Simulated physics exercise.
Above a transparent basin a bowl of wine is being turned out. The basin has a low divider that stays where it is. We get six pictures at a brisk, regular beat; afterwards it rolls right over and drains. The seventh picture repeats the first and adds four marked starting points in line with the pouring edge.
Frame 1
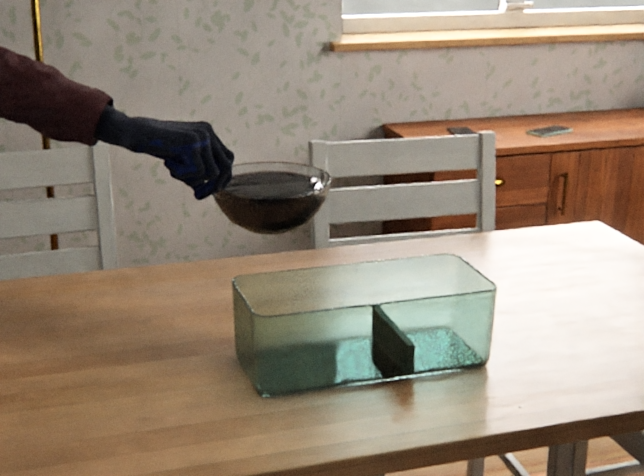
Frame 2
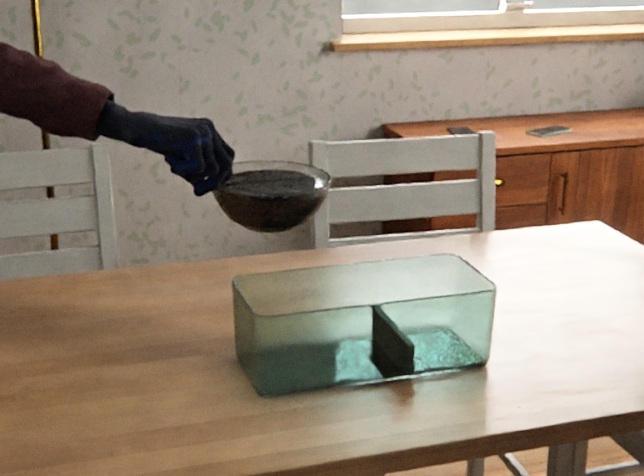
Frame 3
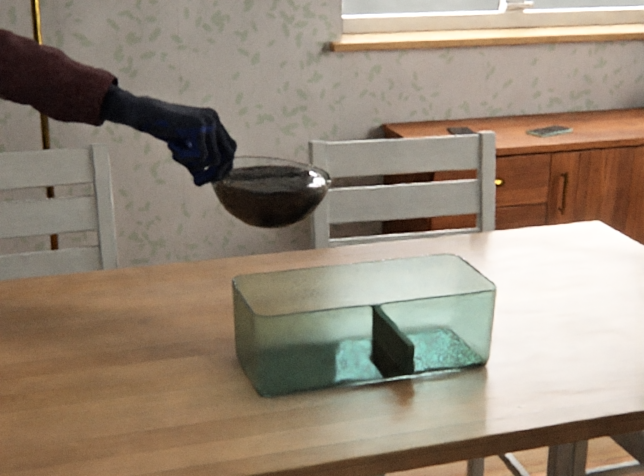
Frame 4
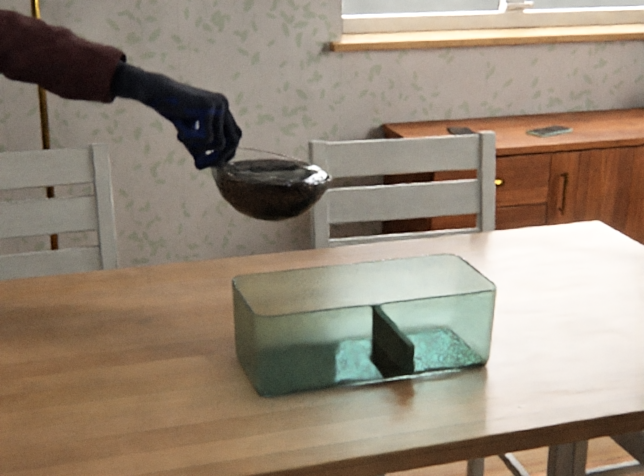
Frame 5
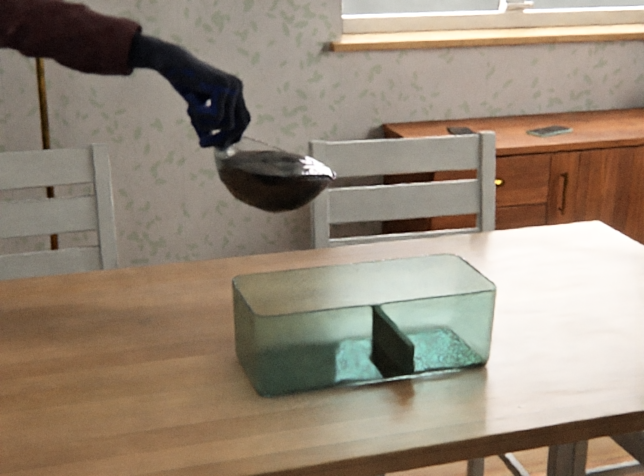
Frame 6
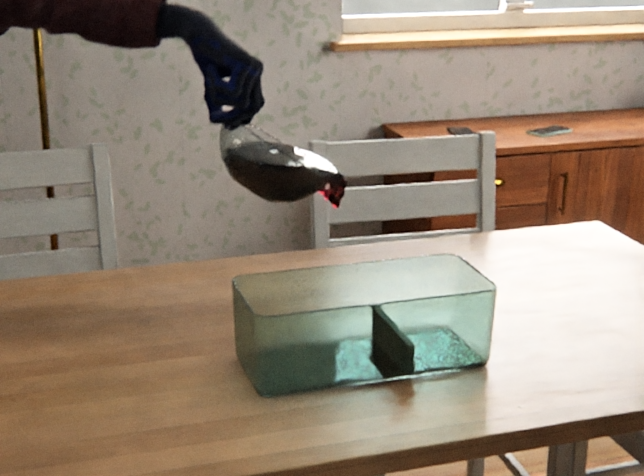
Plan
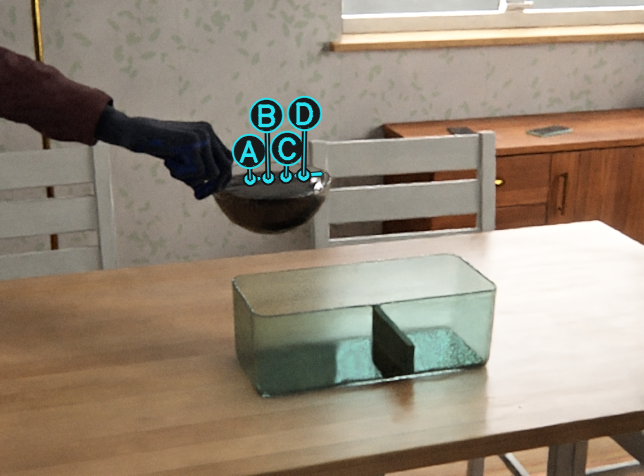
In the video, a dark-gloved hand holds a glass bowl of dark wine above a clear, divided basin on a wooden table, then gradually tilts it rightward until a little wine comes over the lip.
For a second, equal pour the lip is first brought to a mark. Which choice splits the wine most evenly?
Go for D.
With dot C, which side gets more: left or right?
More ends on the left.
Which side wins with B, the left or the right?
More ends on the left.
In cyan, A at (250, 179); B at (268, 177); C at (285, 176); D at (303, 175).
If A is chosen, about 86 % ends left of the wall and 13 % right of it.
If B is chosen, about 91 % ends left of the wall and 7 % right of it.
If C is chosen, about 88 % ends left of the wall and 10 % right of it; 3 % is lost outside.
If D is chosen, about 53 % ends left of the wall and 46 % right of it.
